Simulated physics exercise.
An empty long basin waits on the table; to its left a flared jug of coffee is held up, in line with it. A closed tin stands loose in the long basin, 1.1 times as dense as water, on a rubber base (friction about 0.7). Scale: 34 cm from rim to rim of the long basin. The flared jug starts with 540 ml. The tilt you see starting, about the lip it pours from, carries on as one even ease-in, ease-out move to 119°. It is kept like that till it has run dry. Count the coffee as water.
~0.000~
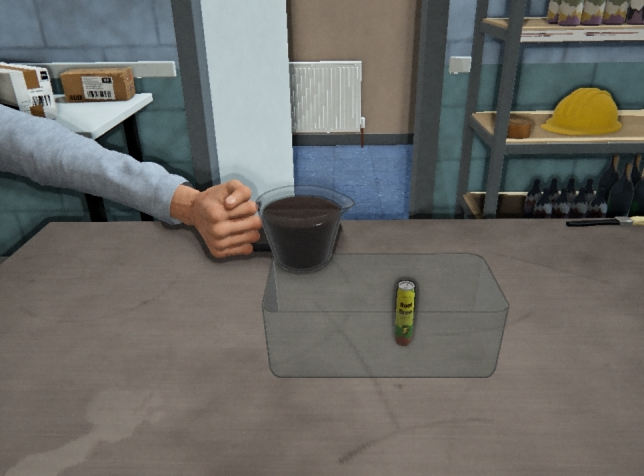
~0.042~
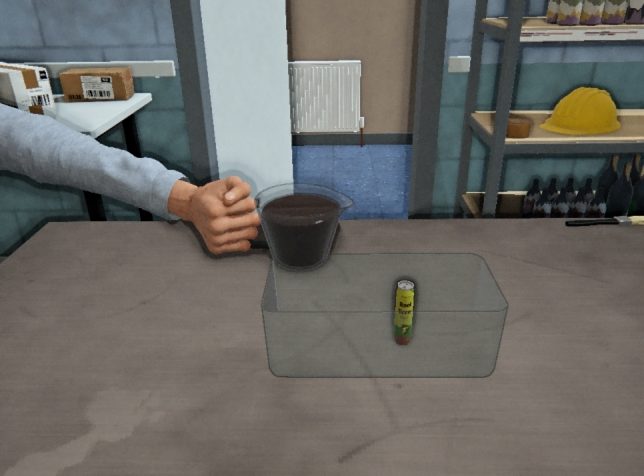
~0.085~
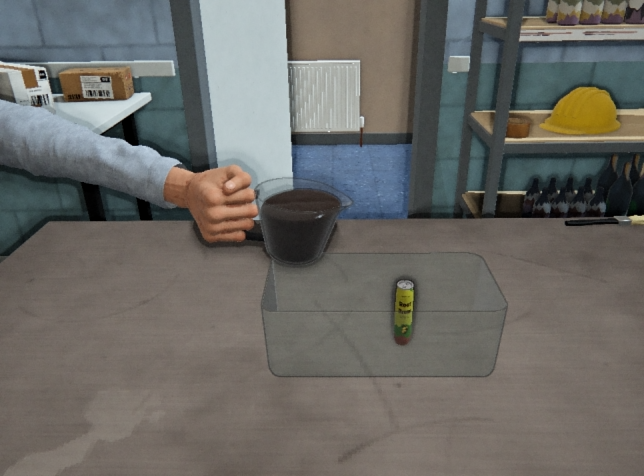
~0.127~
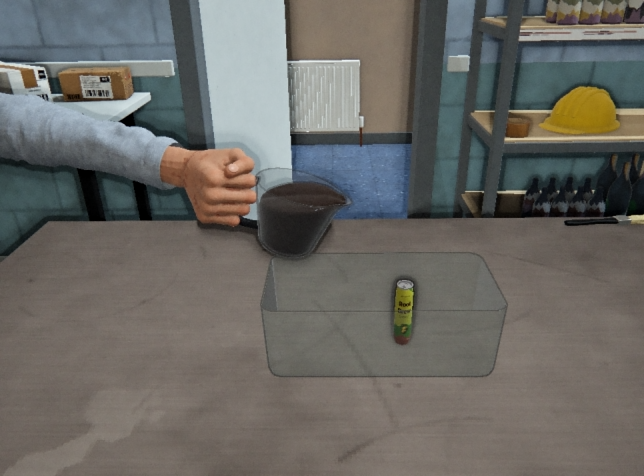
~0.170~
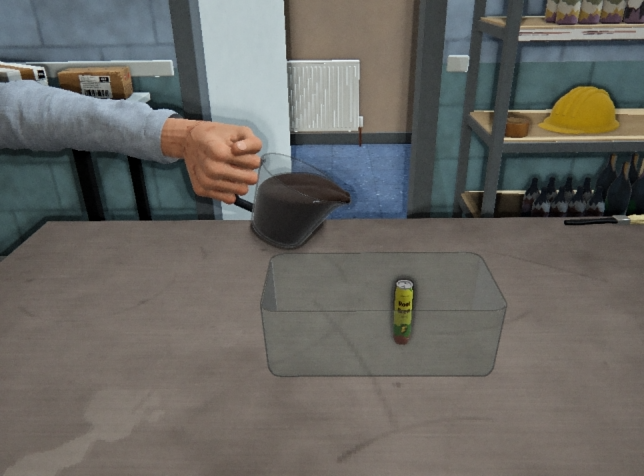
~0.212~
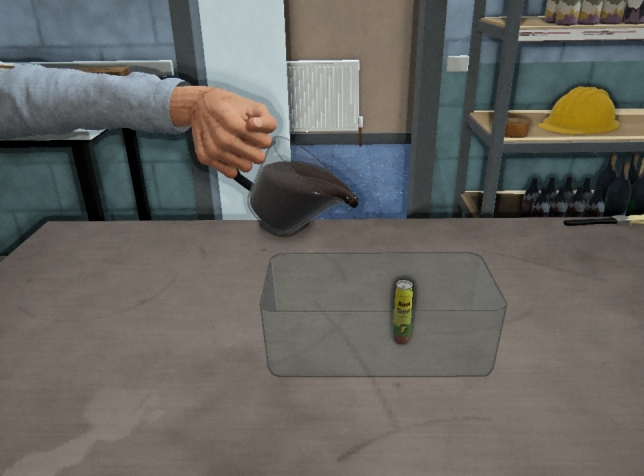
The footage shows a hand holding a flared jug of dark liquid beside a clear, long basin with a small yellow-green tin inside, then steadily tilting the jug to the right until liquid reaches over its lip.
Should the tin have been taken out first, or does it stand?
The tin stays up.
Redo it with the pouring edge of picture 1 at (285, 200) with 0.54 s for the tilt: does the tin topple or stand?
Then it falls.
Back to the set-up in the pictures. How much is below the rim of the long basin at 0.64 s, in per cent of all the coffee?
Some 94 per cent.
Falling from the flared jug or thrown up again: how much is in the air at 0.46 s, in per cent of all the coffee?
Near 56 in a hundred.
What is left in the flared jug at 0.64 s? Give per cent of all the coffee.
Some 0 per cent.
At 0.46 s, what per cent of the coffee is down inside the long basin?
Near 12 in a hundred.
By 0.46 s the tilt is 113° and 33 per cent is still to pour; the tin stands where it began.
By 0.64 s the tilt is 119° and 0 per cent is still to pour; the tin stands where it began.
By 0.83 s the tilt is 119° and 0 per cent is still to pour; the tin stands where it began.
By 1.04 s the tilt is 119° and 0 per cent is still to pour; the tin stands where it began.
At rest the tin stands where it began.
